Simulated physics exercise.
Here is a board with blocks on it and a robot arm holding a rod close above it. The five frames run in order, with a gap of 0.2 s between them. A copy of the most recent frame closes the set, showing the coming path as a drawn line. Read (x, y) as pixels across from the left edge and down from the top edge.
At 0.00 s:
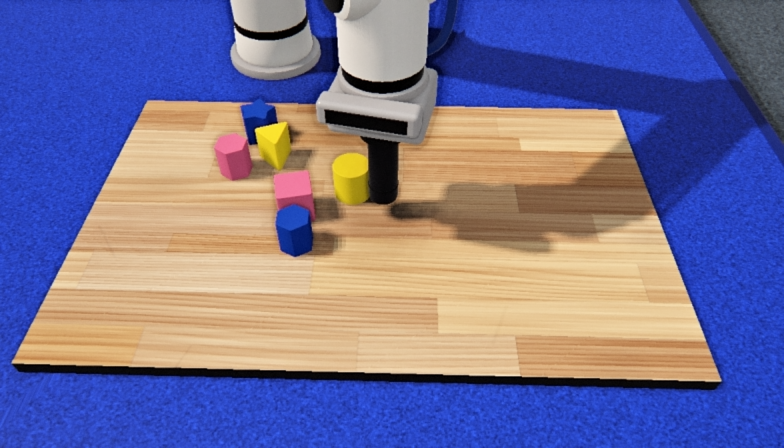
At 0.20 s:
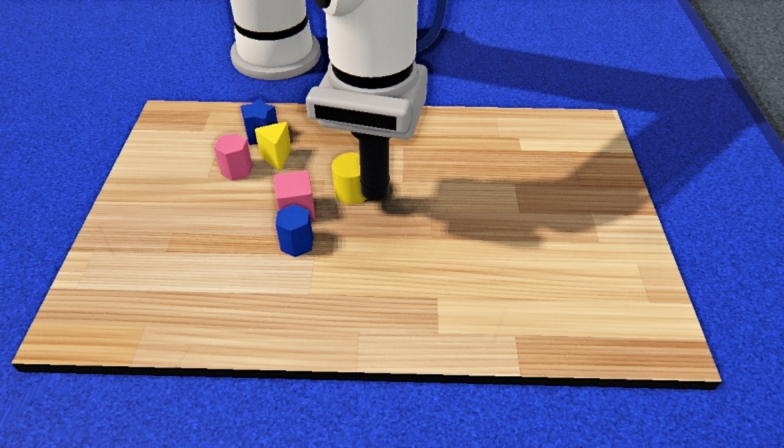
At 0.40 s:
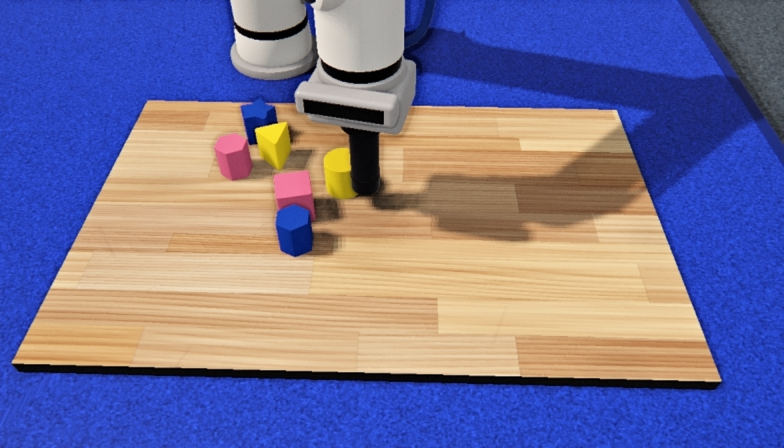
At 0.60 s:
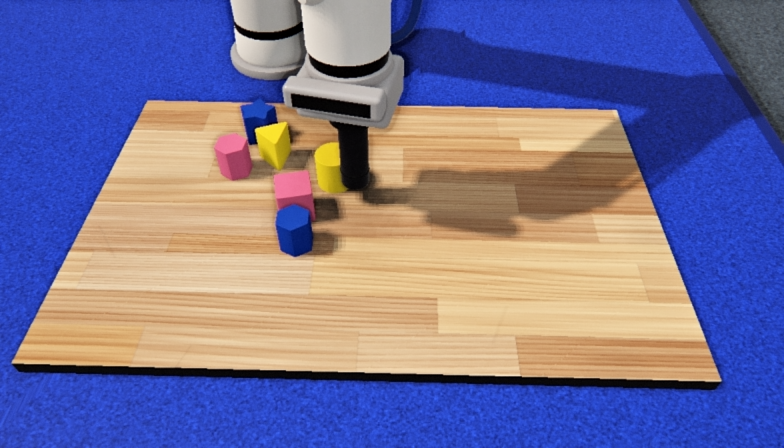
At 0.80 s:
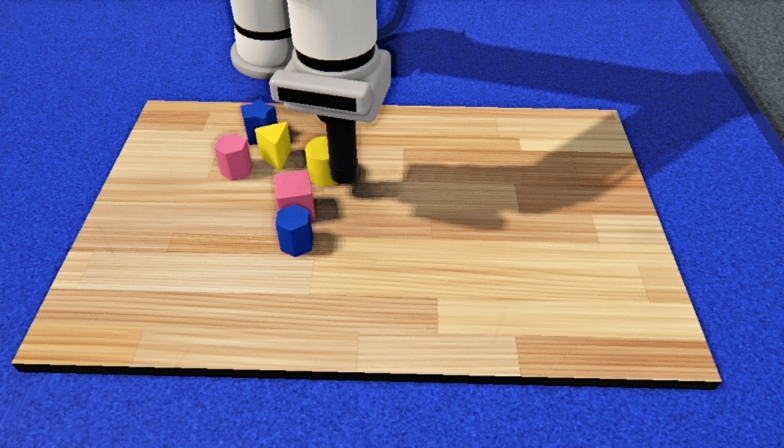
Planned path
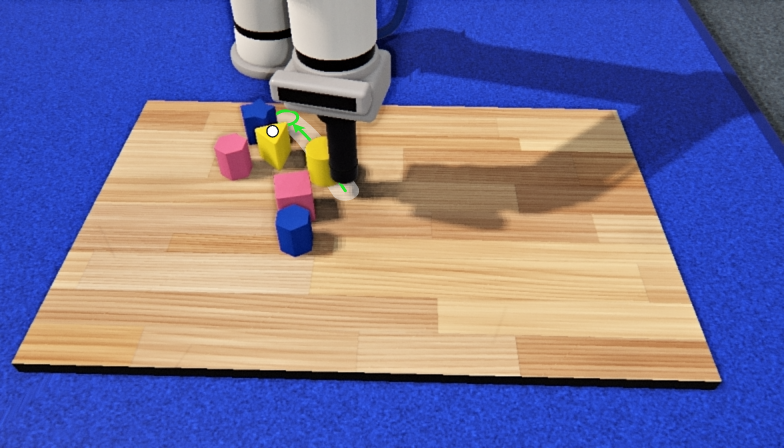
On a light wooden board laid over a bright blue surface, seen from above at a fixed angle, a white robot arm holds a black rod upright near the far edge. Left of the rod sit a yellow round block, a pink block, a yellow triangle, another pink block and two blue blocks. The arm moves slowly left and slightly away, pushing the yellow round block, while the others stay still.
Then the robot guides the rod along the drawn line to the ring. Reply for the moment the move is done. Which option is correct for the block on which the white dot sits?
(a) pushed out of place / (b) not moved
a.
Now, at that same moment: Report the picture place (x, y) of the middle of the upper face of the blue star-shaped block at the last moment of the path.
The blue star-shaped block ends near (226, 107).
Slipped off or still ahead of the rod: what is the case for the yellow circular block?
It is off to the side or behind.
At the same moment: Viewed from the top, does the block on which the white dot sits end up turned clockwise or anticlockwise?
Prediction: Counterclockwise.
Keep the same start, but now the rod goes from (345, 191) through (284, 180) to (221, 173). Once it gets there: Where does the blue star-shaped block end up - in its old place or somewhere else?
By then it is still where it was.
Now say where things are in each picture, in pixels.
The first frame shows tip of the rod at (383, 196), middles of tops, blue star-shaped block at (257, 109), yellow triangle at (273, 131), pink four-sided block at (293, 184), yellow circular block at (351, 165).
The second frame shows rod at (375, 192), nothing pushed.
The third frame shows rod at (366, 187), yellow circular block at (342, 159).
The fourth frame shows rod at (355, 181), yellow circular block at (333, 154).
The fifth frame shows rod at (344, 176), blue star-shaped block at (257, 109), yellow triangle at (273, 131), pink four-sided block at (293, 184), yellow circular block at (324, 148).
The line goes from (345, 191) over (318, 150) to (286, 118); the dot is on the yellow triangle.
On the path given first. One third of the way, rod at (325, 148); yellow triangle at (270, 130), turned 15° anticlockwise; yellow circular block at (299, 126).
Two thirds of the way, rod at (307, 123); blue star-shaped block at (246, 107); yellow triangle at (261, 129), turned 55° anticlockwise; yellow circular block at (275, 111).
At the end, rod at (283, 103); blue star-shaped block at (226, 107), turned 35° anticlockwise; yellow triangle at (261, 129), turned 55° anticlockwise; pink four-sided block unmoved; yellow circular block at (256, 102).
